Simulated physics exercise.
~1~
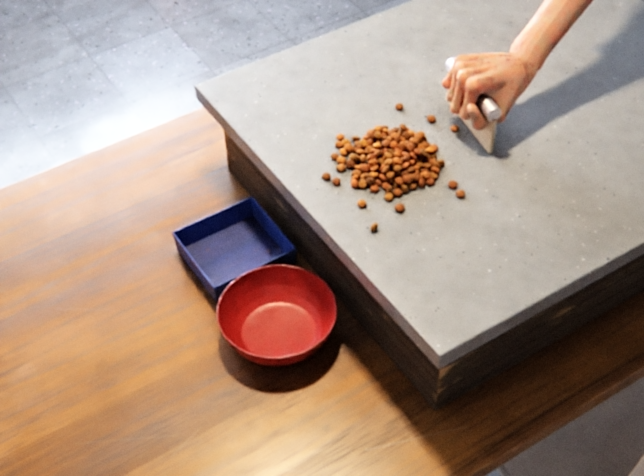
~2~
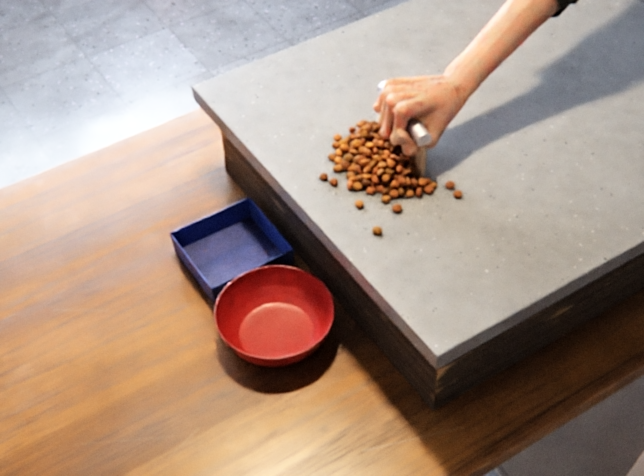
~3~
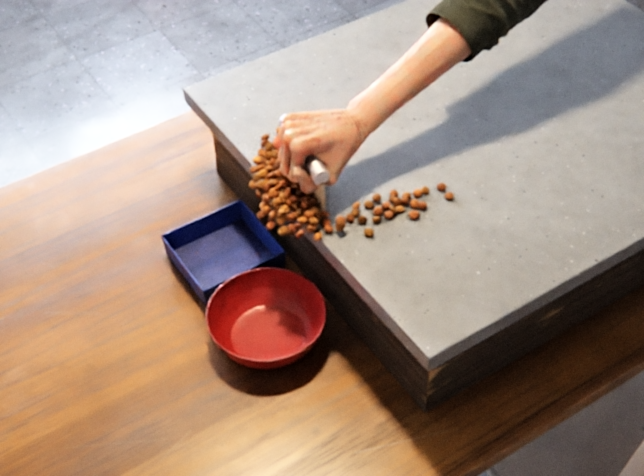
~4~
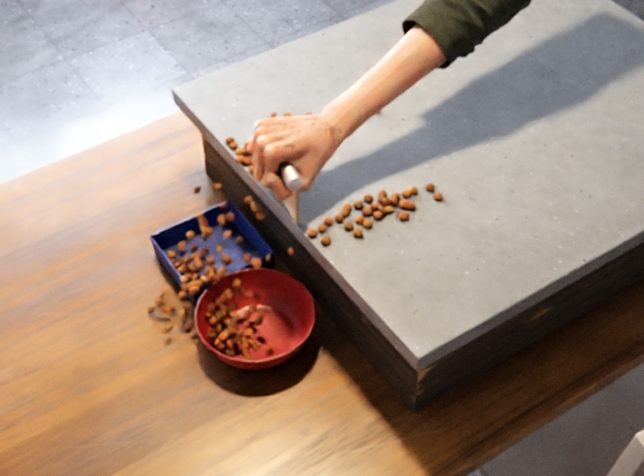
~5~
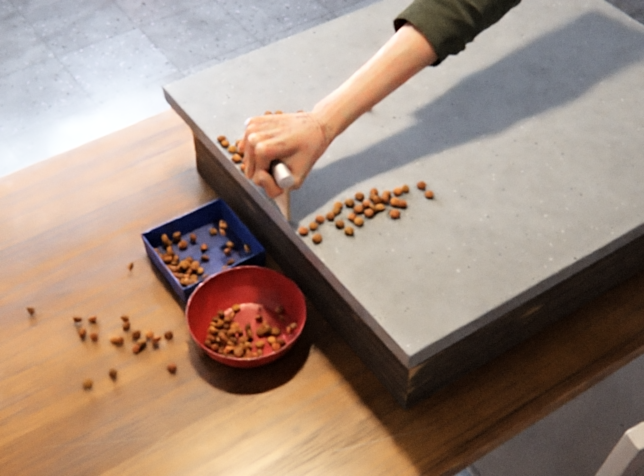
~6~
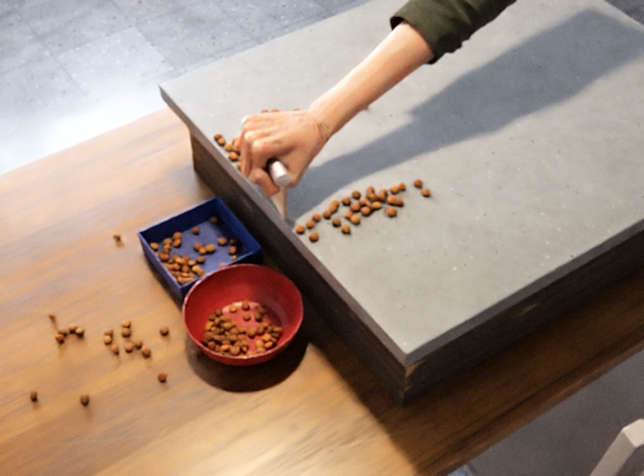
A hand gripping a scraper pushes a pile of brown kibble left across a gray slab and stops at its edge, spilling pieces into a blue tin and a red bowl below, while some scatter on the wooden surface and others remain on the slab.
